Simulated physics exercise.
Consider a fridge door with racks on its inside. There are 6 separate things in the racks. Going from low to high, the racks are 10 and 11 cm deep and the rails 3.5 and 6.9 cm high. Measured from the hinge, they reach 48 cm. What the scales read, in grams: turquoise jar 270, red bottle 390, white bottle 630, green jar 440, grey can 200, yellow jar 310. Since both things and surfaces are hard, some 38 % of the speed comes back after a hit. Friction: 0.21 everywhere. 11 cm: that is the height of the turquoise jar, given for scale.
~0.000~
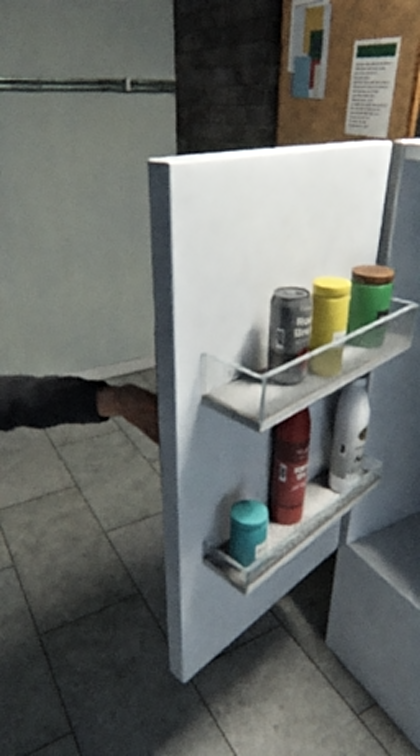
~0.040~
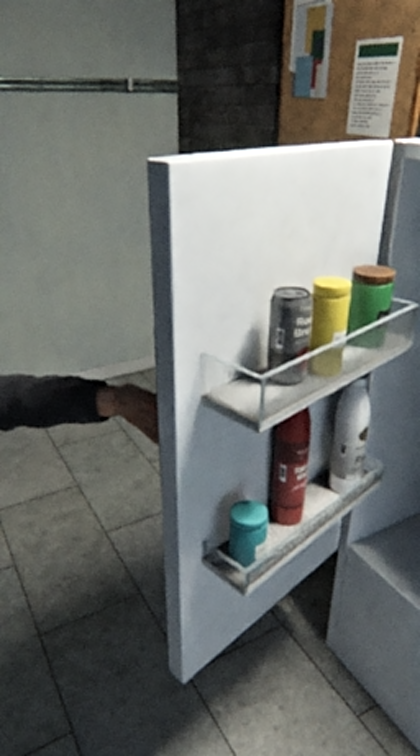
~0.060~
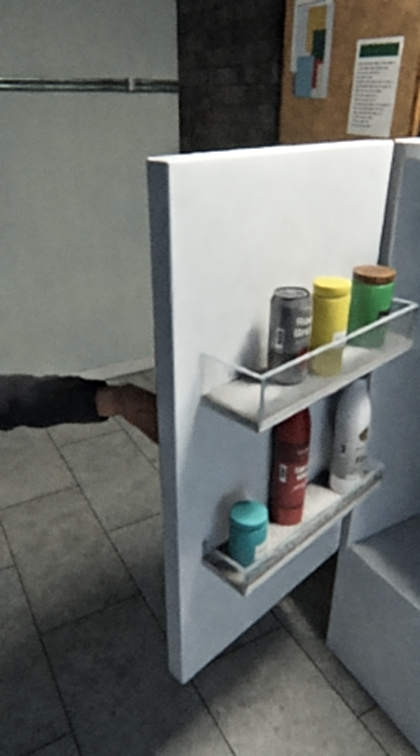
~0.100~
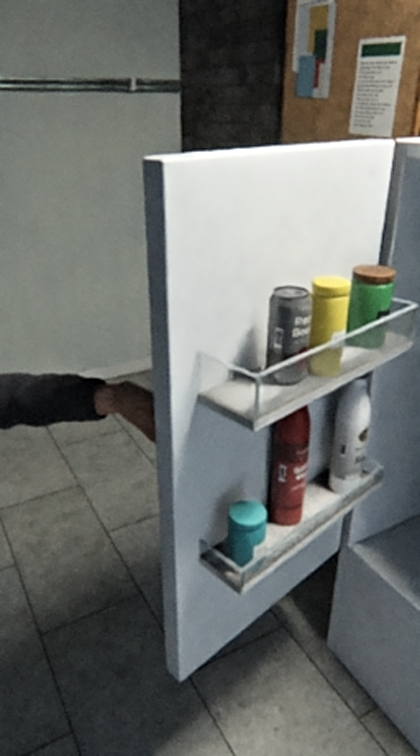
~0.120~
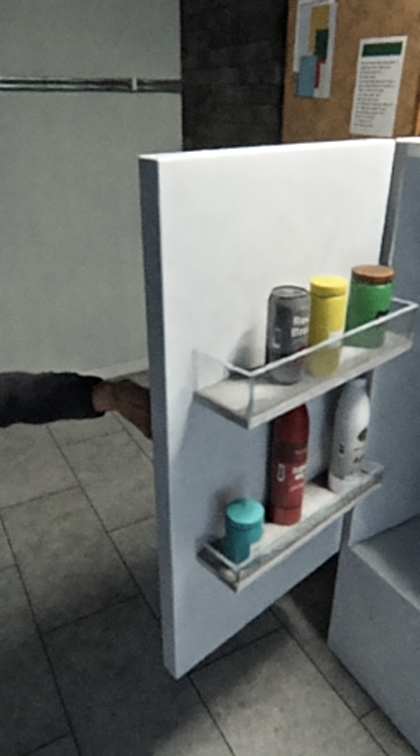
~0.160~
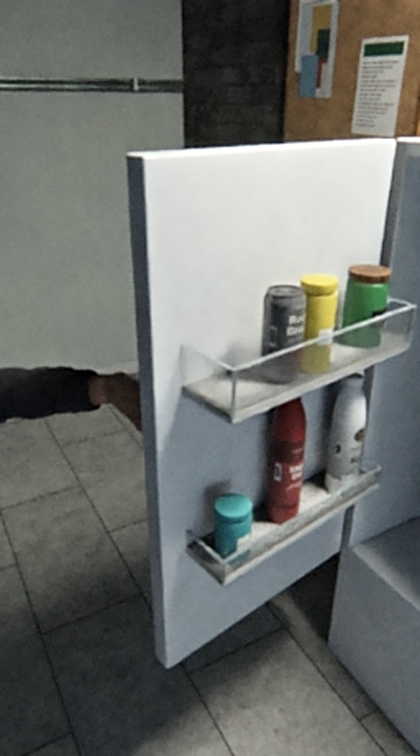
A white fridge door swinging slightly further open to the left, a hand at its edge, jars and bottles riding in two racks.
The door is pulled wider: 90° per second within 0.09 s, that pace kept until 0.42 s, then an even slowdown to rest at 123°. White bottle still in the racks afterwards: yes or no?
Yes.
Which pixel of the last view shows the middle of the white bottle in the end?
It stops at about (305, 415).
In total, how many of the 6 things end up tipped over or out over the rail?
My answer is 0.
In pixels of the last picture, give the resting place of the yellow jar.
It finishes around (238, 292).
After 0.36 s, door at 98°; red bottle slid 3 cm; grey can slid 2 cm.
After 0.56 s, door at 114°; red bottle slid 3 cm; grey can slid 2 cm.
At rest (1.5 s), all 6 in place, give or take 5 cm. In the last view, white bottle near (305, 415).
